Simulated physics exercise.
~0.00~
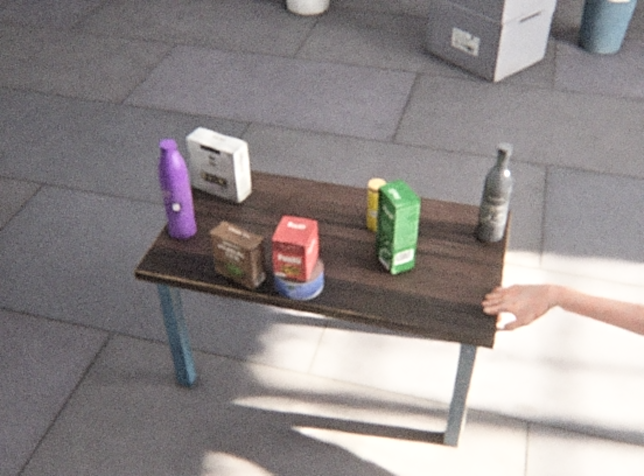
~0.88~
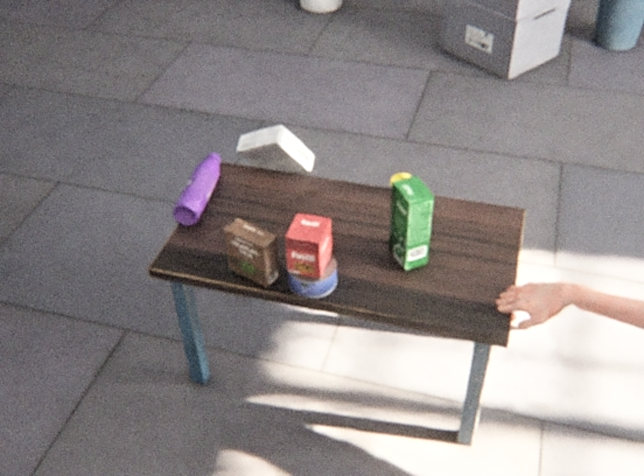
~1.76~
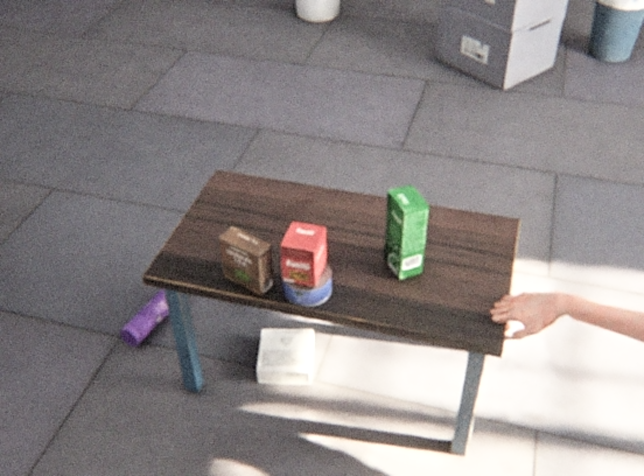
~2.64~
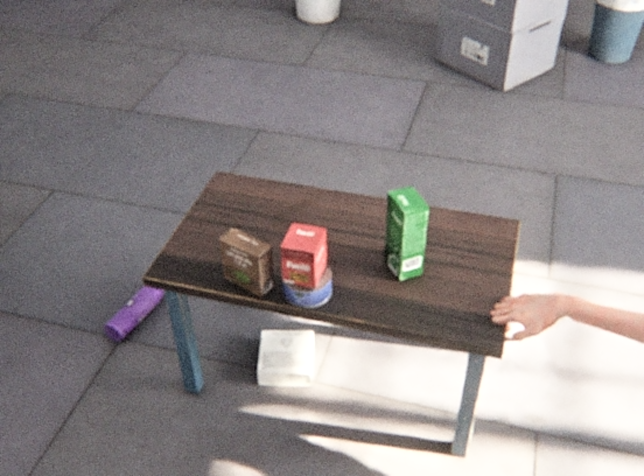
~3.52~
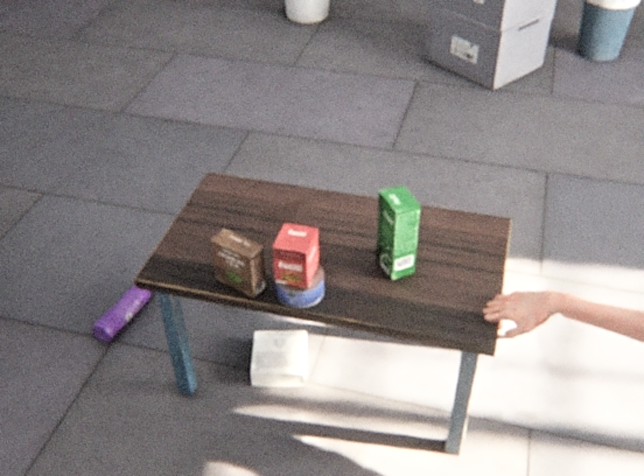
Two bottles, a yellow container and a white packet leave the table, four items staying.
